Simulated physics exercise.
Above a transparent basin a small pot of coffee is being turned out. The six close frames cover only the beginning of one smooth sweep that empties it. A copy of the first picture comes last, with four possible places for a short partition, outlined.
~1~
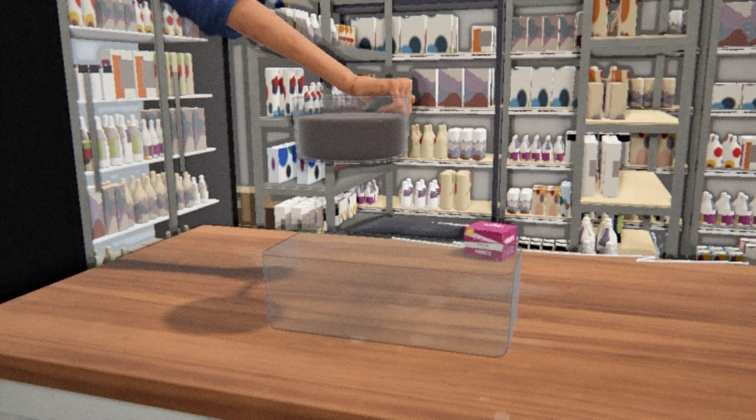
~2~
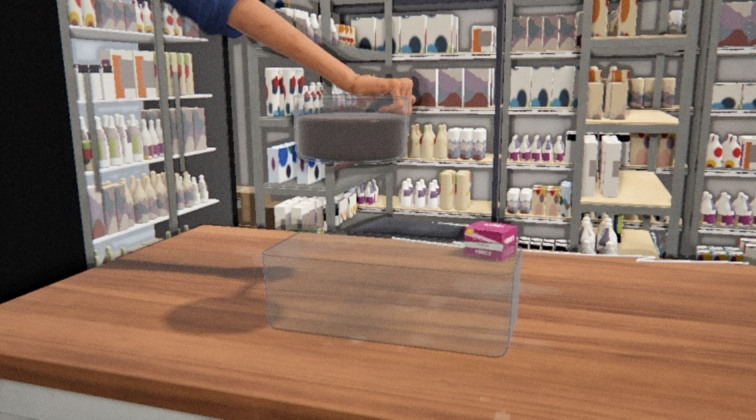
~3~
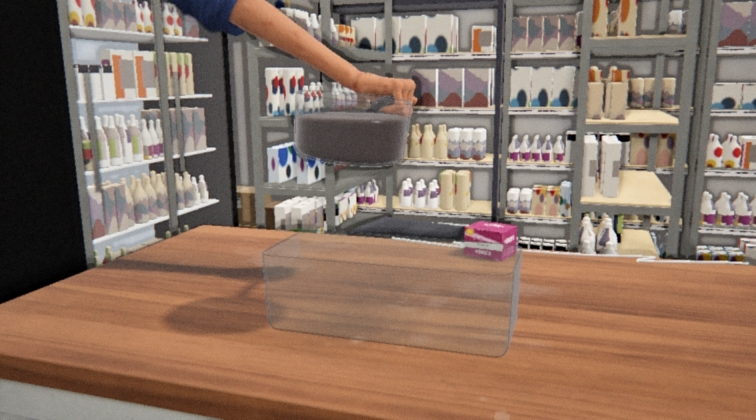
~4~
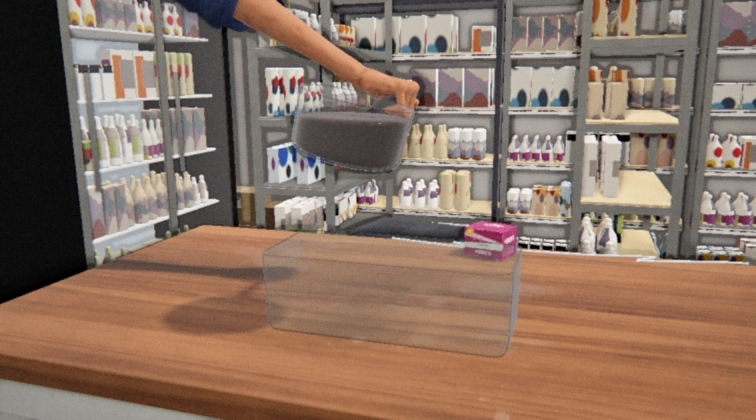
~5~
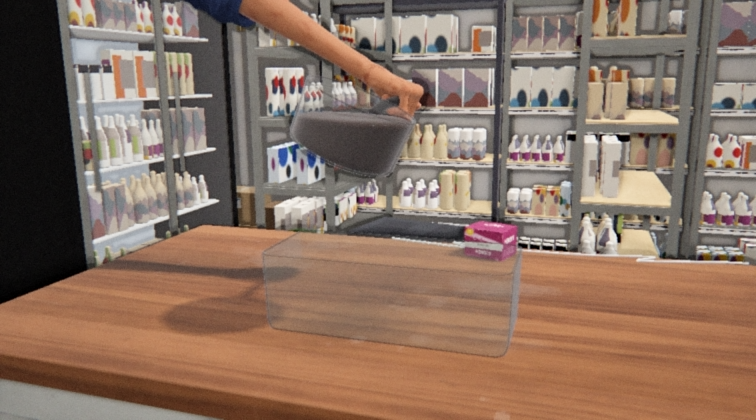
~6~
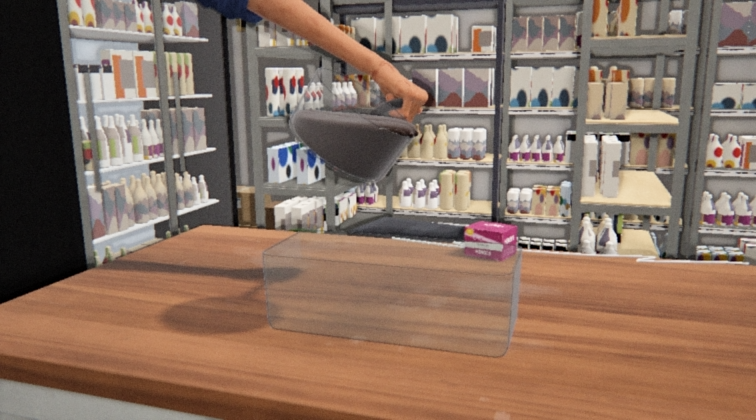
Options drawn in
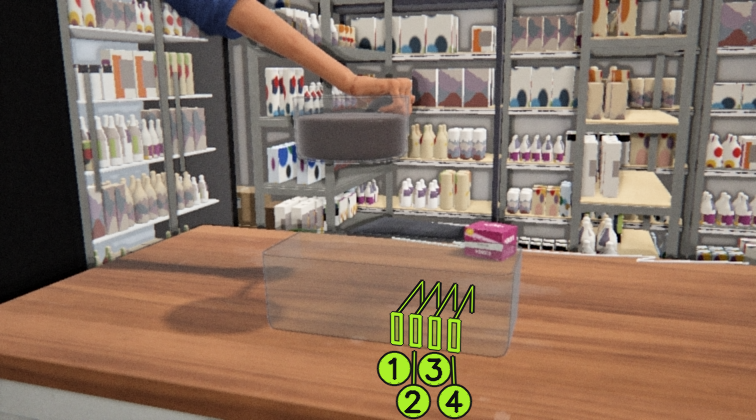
In this clip, a hand holds a small transparent pot of dark coffee above a clear, empty-looking basin on a wooden counter, first upright, then tilting it steadily to the right until the coffee reaches over its lip.
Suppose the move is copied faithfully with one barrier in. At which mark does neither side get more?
The answer is slot 2.
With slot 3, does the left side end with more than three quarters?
No, it does not.
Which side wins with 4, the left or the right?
More ends on the left.
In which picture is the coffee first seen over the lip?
In picture 6.
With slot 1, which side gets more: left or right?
The right side.
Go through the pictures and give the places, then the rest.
Upright, lip at (405, 96); basin from (270, 326) to (508, 356); nothing has left yet.
Upright, lip at (406, 98); nothing has left yet.
Tipped about 6°, lip at (408, 103); nothing has left yet.
Tipped about 14°, lip at (410, 111); nothing has left yet.
Tipped about 24°, lip at (412, 122); nothing has left yet.
Tipped about 36°, lip at (411, 136); coffee is over the lip, down to (411, 136).
On the marked copy, 1 at (395, 349); 2 at (414, 351); 3 at (433, 354); 4 at (452, 356).
With 1, about 25 % ends left of the wall and 71 % right of it; 3 % is lost outside.
With 2, about 51 % ends left of the wall and 45 % right of it; 4 % is lost outside.
With 3, about 62 % ends left of the wall and 34 % right of it; 4 % is lost outside.
With 4, about 73 % ends left of the wall and 17 % right of it; 10 % is lost outside.
